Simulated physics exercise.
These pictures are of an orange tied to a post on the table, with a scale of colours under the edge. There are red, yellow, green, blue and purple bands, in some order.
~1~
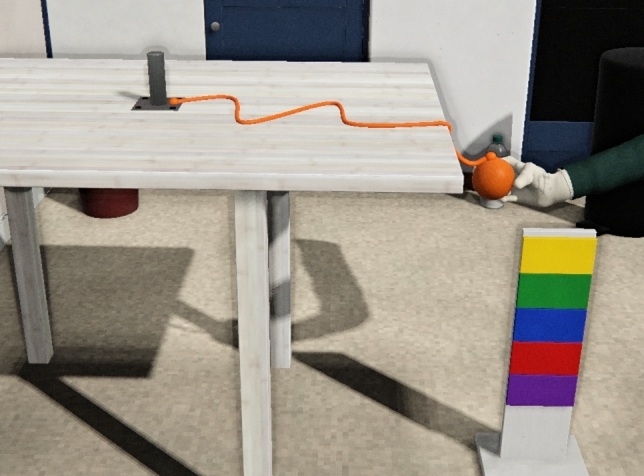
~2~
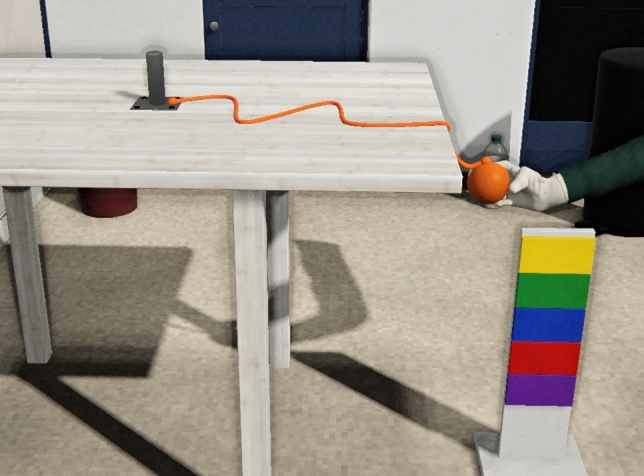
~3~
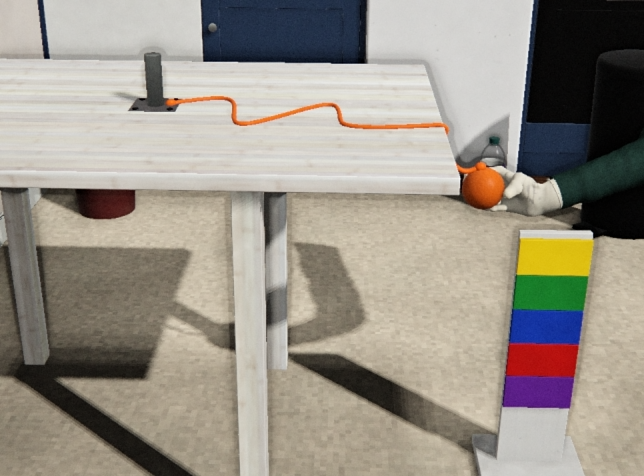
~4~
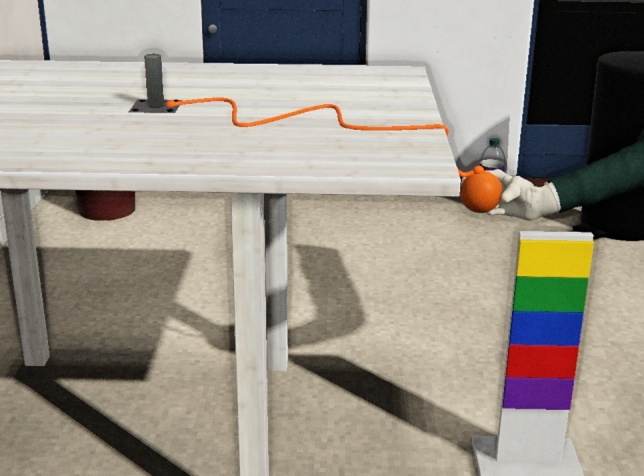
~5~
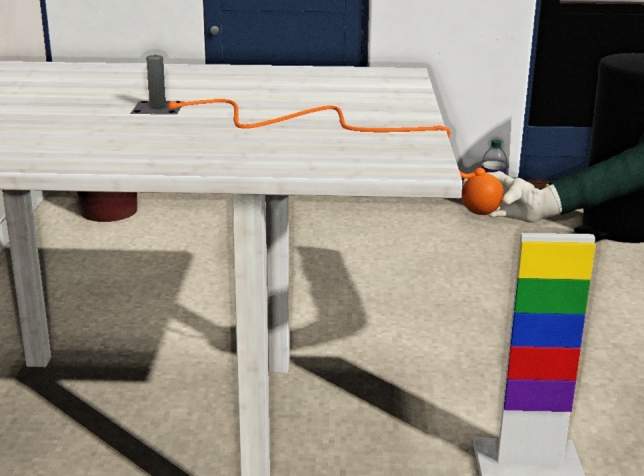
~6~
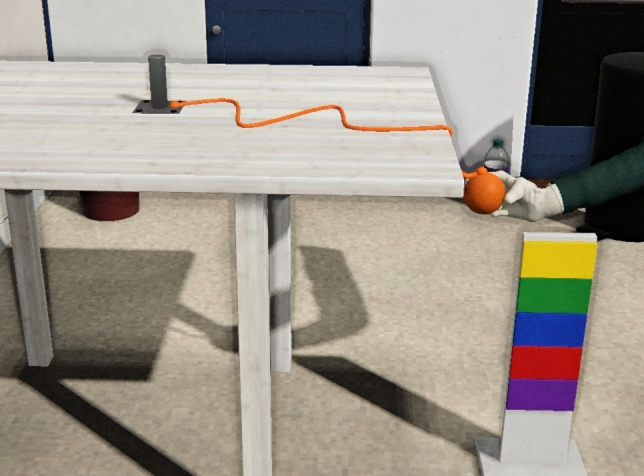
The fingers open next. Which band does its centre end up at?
Red.
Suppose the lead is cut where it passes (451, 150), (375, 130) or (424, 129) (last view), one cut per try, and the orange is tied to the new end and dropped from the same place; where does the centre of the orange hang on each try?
The three tries give approximately (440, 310), (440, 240) and (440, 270).
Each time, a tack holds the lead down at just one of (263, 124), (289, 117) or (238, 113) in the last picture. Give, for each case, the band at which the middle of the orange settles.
Each in turn comes out as green, green, blue.
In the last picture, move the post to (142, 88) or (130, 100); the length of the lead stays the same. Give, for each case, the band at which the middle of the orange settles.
In turn, blue and then blue.
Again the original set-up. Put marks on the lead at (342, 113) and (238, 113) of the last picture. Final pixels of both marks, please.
Around (446, 142), then around (277, 113).
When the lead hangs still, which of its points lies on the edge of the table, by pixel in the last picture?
Around (341, 110).
Early on, orange near (461, 356); level with red.
Midway, orange near (407, 339); level with red.
Near the end, orange near (443, 354); level with red.
Finally, orange near (428, 352); level with red. Its centre hangs level with the red band.
